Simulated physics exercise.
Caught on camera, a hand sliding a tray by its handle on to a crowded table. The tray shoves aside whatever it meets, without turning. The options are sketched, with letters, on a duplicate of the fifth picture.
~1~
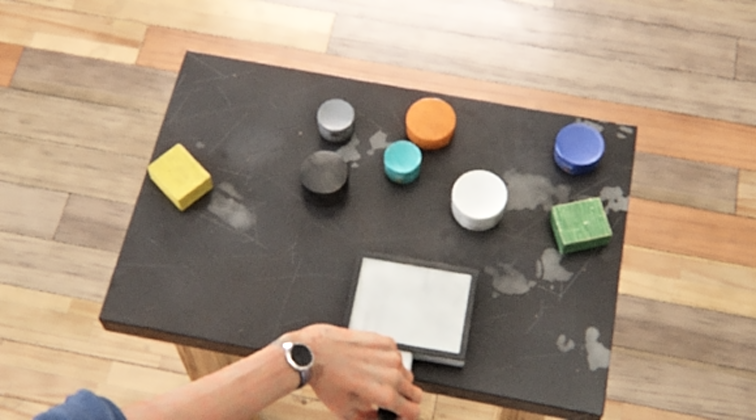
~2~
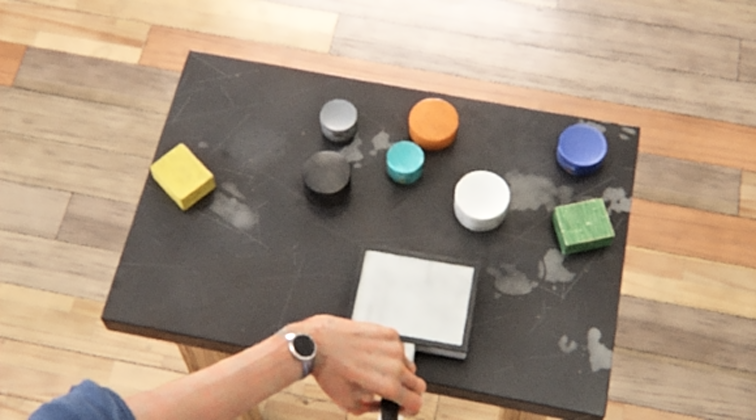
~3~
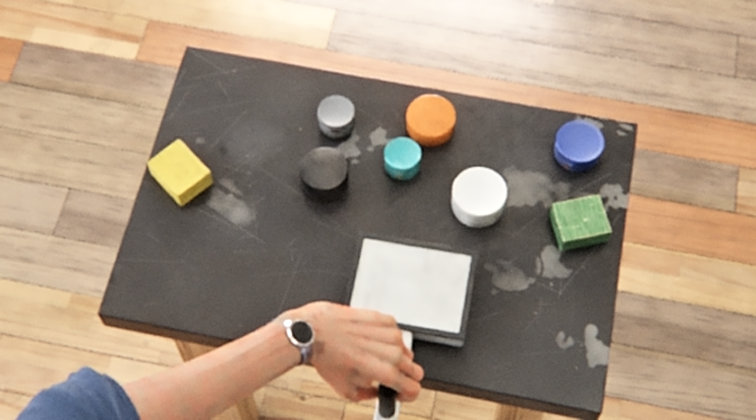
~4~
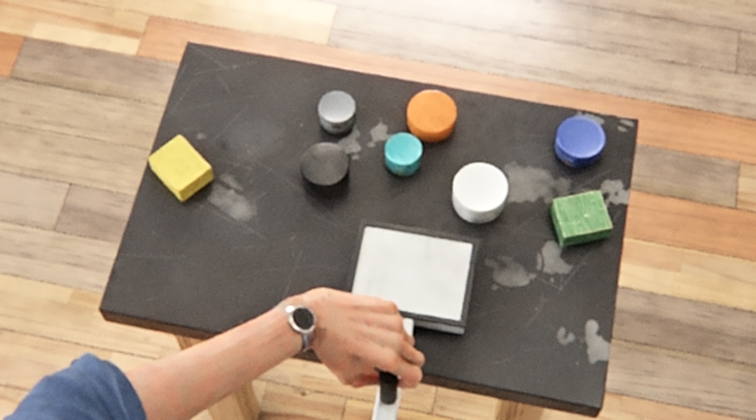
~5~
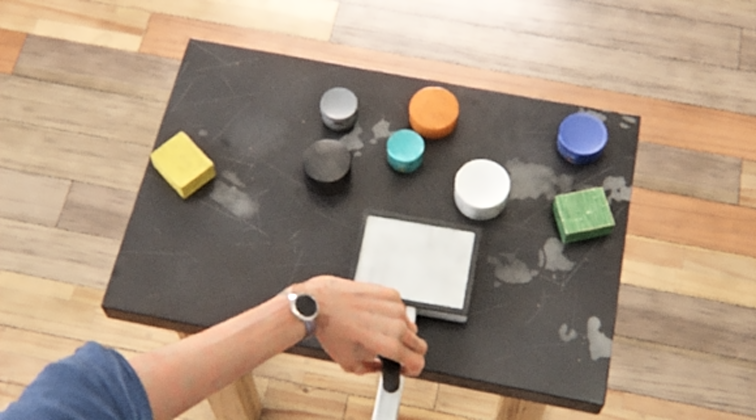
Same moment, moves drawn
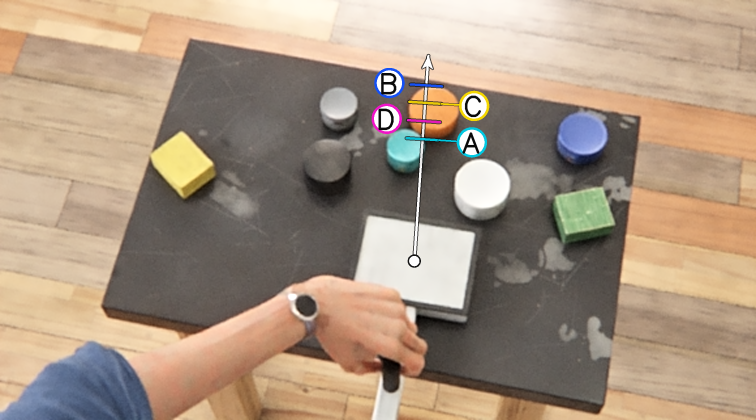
We see a dark tabletop with round tubs and yellow and green blocks, where a hand wearing a watch grips a tray's handle and slowly pushes the tray a short way up from the near edge, without turning it.
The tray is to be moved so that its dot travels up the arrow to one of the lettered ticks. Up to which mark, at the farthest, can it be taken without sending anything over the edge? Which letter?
A.
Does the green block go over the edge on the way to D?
No.
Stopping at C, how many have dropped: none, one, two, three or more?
Three or more.
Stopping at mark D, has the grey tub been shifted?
By then, no.
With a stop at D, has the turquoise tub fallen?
Yes.
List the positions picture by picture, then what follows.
In the first picture, orange pot (430, 125); tray (410, 305); black tin (325, 179).
In the second picture, tray (412, 297); turquoise tub (405, 163).
In the third picture, tray (410, 285); blue jar (578, 146).
In the fourth picture, tray (412, 273); yellow block (181, 169).
In the fifth picture, tray (414, 261); black tin (328, 168); grey tub (339, 110); turquoise tub (406, 151).
On the marked copy, A at (423, 139); B at (426, 85); C at (425, 103); D at (424, 121); the arrow from (414, 261) to (428, 56); the white dot at (414, 261).
Taking A. A third of the way, tray (417, 220); white jar (485, 163); yellow block (183, 165).
Two thirds of the way, tray (420, 175); orange pot (441, 98); white jar (491, 122).
When it is over, tray (422, 144); white jar (499, 95); orange pot (444, 88); nothing has fallen.
As for the rest, B drops the turquoise tub, white jar and orange pot; C drops the turquoise tub, white jar and orange pot; D drops the turquoise tub, white jar and orange pot.
